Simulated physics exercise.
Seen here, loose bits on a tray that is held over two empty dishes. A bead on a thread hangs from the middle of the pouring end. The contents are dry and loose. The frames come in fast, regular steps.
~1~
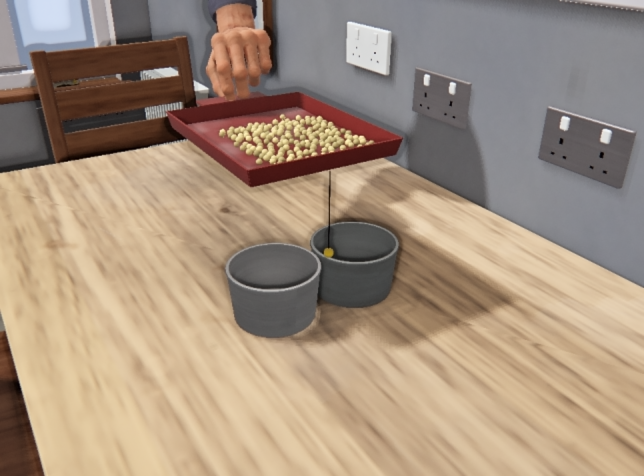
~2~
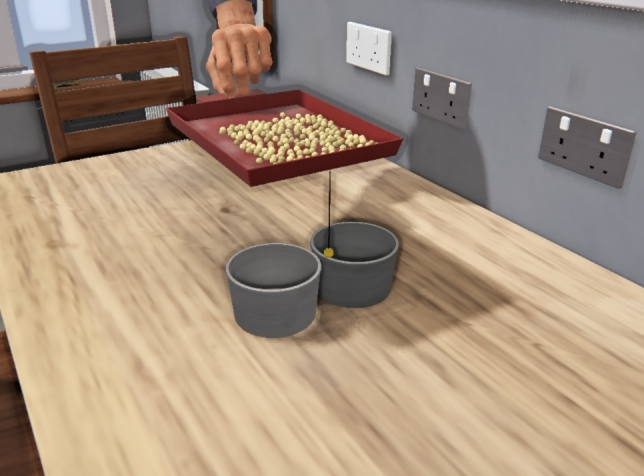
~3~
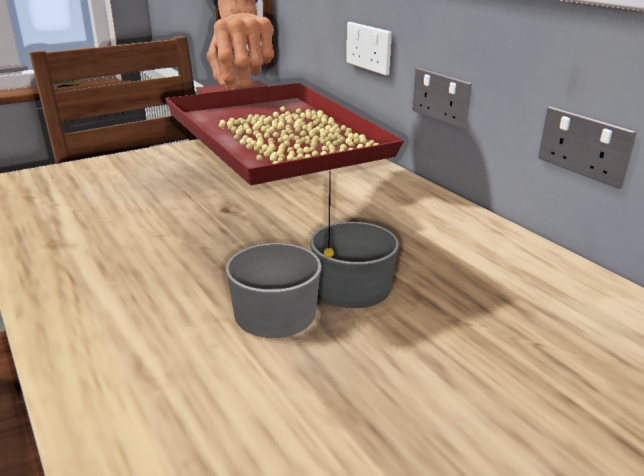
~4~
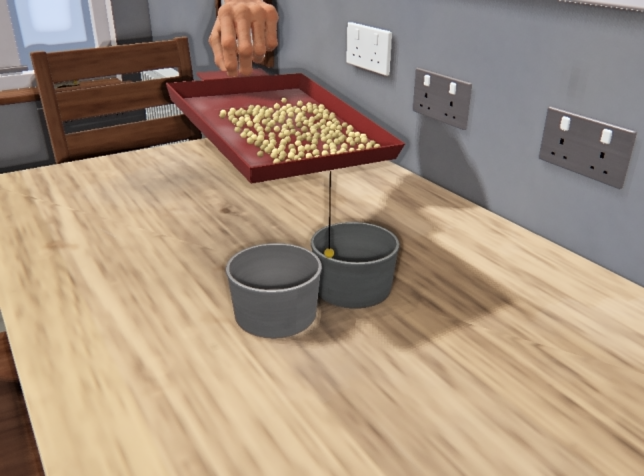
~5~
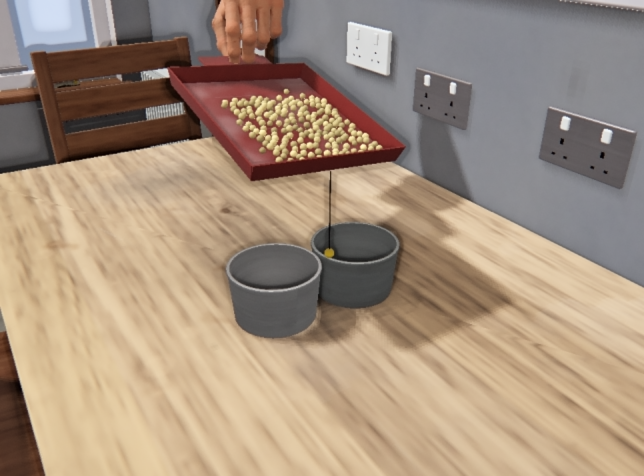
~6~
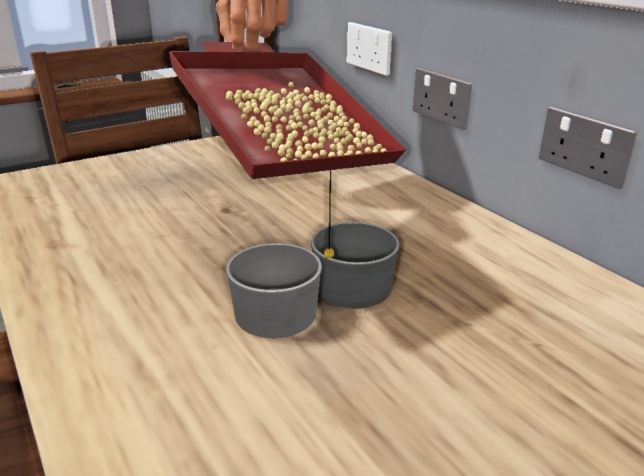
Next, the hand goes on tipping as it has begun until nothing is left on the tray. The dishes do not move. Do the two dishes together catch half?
They take under half between them.
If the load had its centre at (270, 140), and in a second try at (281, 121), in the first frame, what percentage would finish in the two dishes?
Near 20 % and 20 %.
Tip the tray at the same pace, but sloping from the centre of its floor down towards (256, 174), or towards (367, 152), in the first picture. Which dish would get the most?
First left, then the right-hand dish.
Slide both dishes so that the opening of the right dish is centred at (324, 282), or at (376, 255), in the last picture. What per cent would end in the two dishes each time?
Near 10 % and 90 %.
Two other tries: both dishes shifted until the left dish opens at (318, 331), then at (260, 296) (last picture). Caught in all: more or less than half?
At the first place below a half, at the second below a half.
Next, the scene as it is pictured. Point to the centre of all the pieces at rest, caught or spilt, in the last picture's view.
Close to (440, 314).
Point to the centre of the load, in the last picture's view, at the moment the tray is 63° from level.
Near (358, 142).
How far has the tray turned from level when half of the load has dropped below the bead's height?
At about 100°.
Just after the last frame, tray tipped steeply; almost all on the tray; just a few in the air.
A moment on, tray tipped past a quarter turn; about a tenth on the tray; about a tenth in the right dish; roughly two thirds outside both; roughly a quarter in the air.
Further on, tray tipped past a quarter turn; about a tenth in the right dish; the larger part outside both.
When it is over, tray tipped past a quarter turn; not one in the left dish; about a tenth in the right dish; the larger part outside both.
